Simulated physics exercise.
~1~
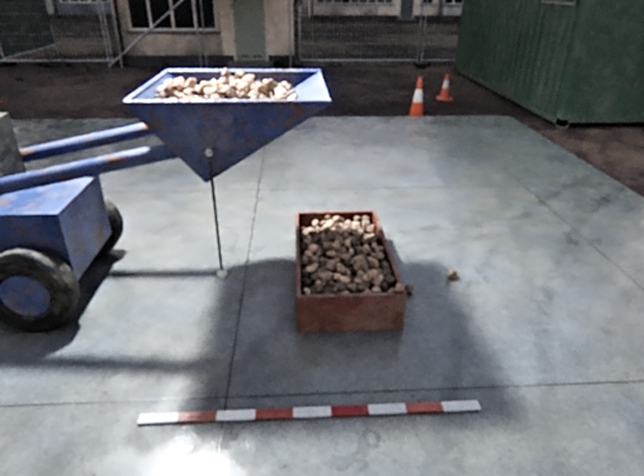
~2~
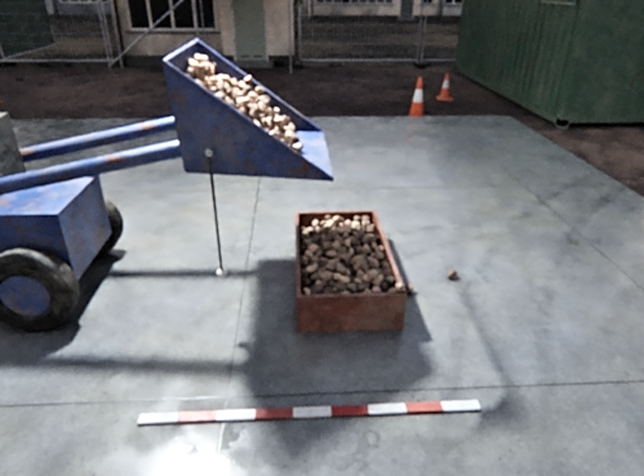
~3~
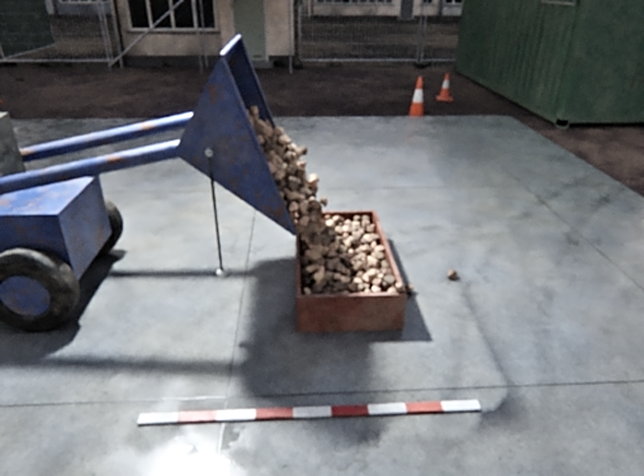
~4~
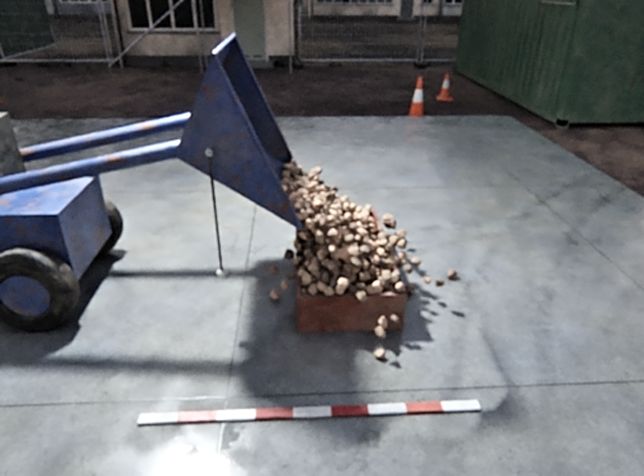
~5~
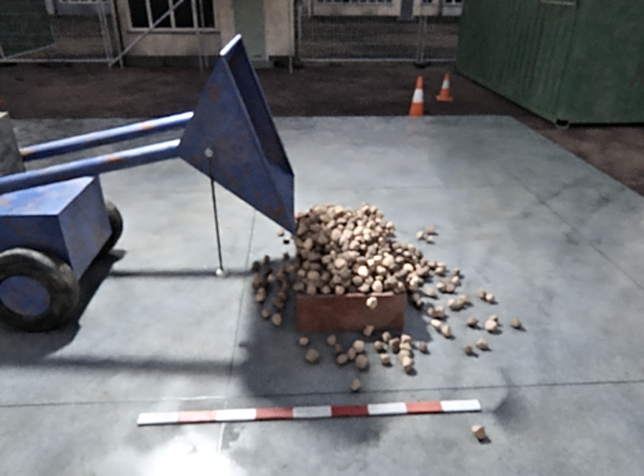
To begin with, a blue loader on the left holds a bucket of pale stones level above a concrete yard, beside a reddish bin already filled with darker-looking stones. The bucket tips forward to the right, and its load starts to lean toward the lower edge. It tilts steeply, and the stones pour down into the bin. They pile high above the rim, and some tumble over the sides. Finally, the bucket hangs empty and steep, while the bin stands heaped and loose stones lie scattered around it, one beyond the red and white staff.
